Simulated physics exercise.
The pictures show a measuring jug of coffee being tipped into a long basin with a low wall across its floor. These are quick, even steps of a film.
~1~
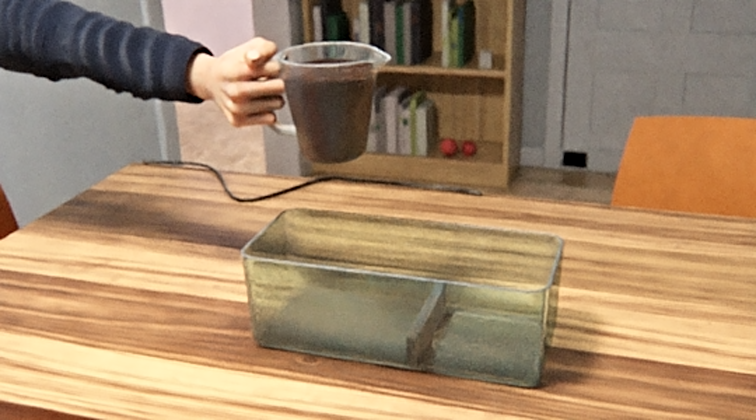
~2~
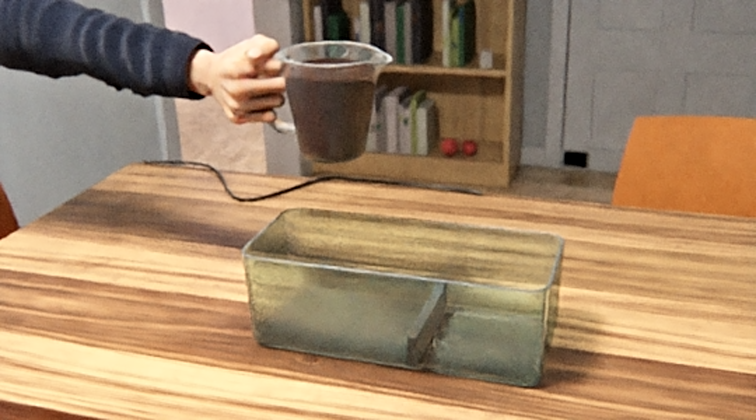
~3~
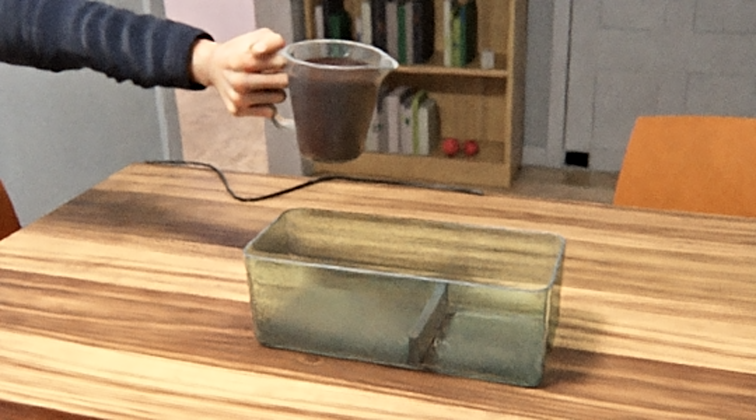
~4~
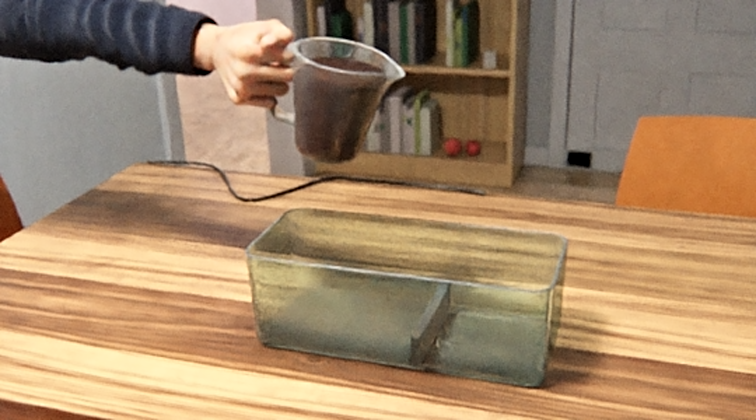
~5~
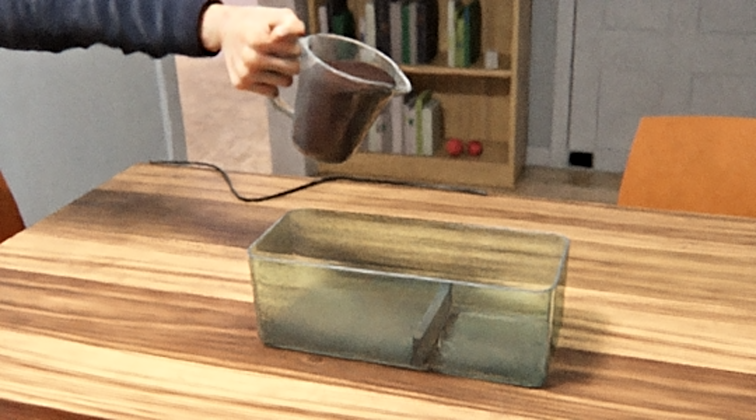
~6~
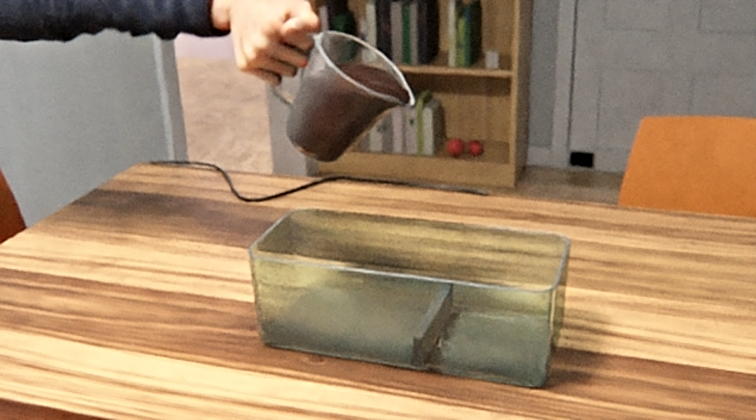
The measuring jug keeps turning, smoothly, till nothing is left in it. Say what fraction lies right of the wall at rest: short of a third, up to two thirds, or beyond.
It comes to over two thirds.
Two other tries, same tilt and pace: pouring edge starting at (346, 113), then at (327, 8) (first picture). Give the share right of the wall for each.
The first gives 10 %, the second 10 %.
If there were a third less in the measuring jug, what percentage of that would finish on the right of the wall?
Some 85 per cent.
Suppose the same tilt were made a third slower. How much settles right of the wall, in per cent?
Some 90 per cent.
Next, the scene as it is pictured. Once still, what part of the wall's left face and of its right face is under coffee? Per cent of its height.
Left: 0 %. Right: 70 %.
A moment on, the measuring jug is tipped on its side and 44 per cent is still to pour, 0 is left of the wall and 20 right of it.
Next, the measuring jug is tipped right over and 9 per cent is still to pour, 5 is left of the wall and 67 right of it.
Then the measuring jug is tipped right over and 1 per cent is still to pour, 8 is left of the wall and 86 right of it.
Later the measuring jug is tipped right over and 0 per cent is still to pour, 9 is left of the wall and 87 right of it.
Finally, 9 per cent lies left of the wall, 88 right of it and 3 outside.
